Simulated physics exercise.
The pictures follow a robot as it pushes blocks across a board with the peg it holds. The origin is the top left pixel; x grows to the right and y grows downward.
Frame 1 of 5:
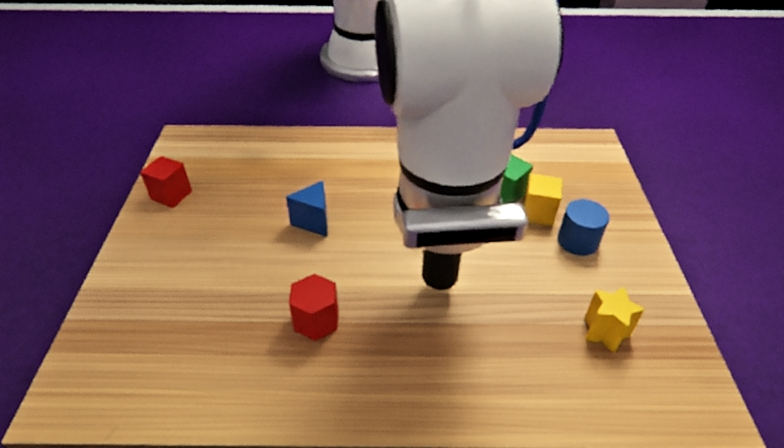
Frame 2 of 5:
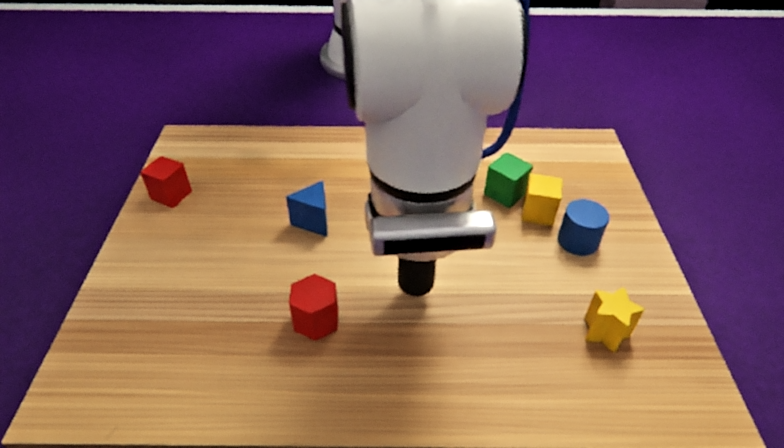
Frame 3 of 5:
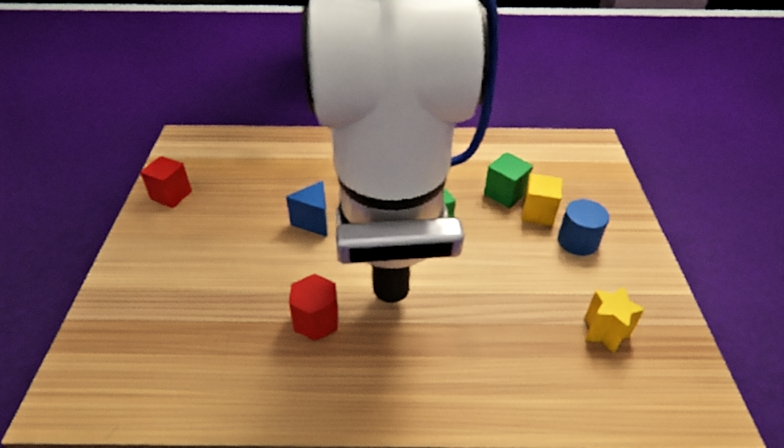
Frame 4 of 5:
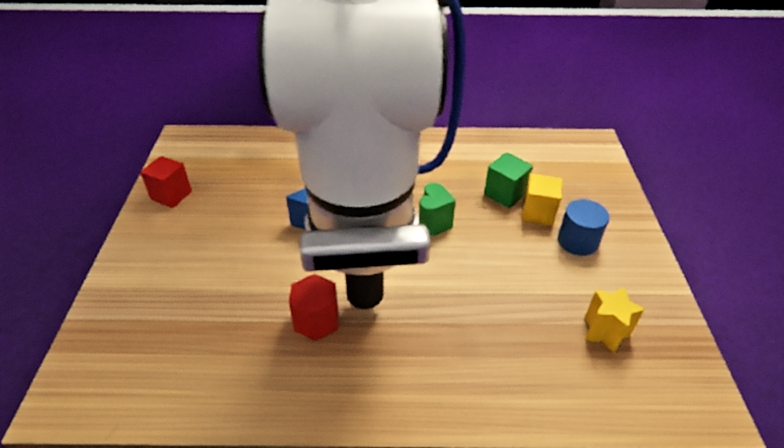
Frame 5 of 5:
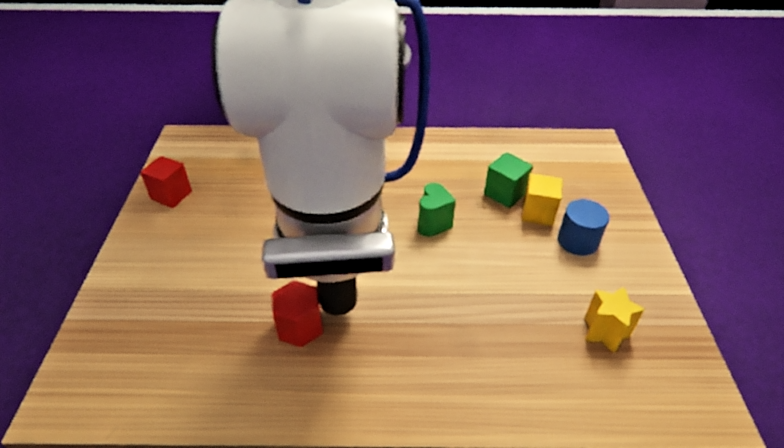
A robot arm's black peg moves left across the board and nudges the red hexagonal block left.
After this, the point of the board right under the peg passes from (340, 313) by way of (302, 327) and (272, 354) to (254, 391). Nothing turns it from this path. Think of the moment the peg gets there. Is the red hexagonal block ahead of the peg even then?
No, that is not what happens.
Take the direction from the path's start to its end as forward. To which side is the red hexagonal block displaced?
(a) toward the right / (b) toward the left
(a)
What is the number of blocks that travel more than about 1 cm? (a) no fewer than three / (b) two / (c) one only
I choose c.
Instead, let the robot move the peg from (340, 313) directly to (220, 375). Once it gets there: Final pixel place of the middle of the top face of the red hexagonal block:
Near (160, 366).
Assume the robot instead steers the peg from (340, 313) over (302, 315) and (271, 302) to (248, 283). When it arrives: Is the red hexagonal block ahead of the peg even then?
That would be a no.
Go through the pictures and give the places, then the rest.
Tip of the peg (440, 276), middles of tops, red hexagonal block (313, 293), in the first picture.
Peg (416, 282), nothing pushed, in the second picture.
Peg (391, 288), nothing pushed, in the third picture.
Peg (365, 294), nothing pushed, in the fourth picture.
Peg (339, 300), red hexagonal block (295, 299), in the fifth picture.
The first path, step by step. One third of the way, peg (299, 315); red hexagonal block (255, 318), turned 10° anticlockwise.
Two thirds of the way, peg (268, 342); red hexagonal block (217, 341).
At the end, peg (250, 379); red hexagonal block (198, 355), turned 40° clockwise.
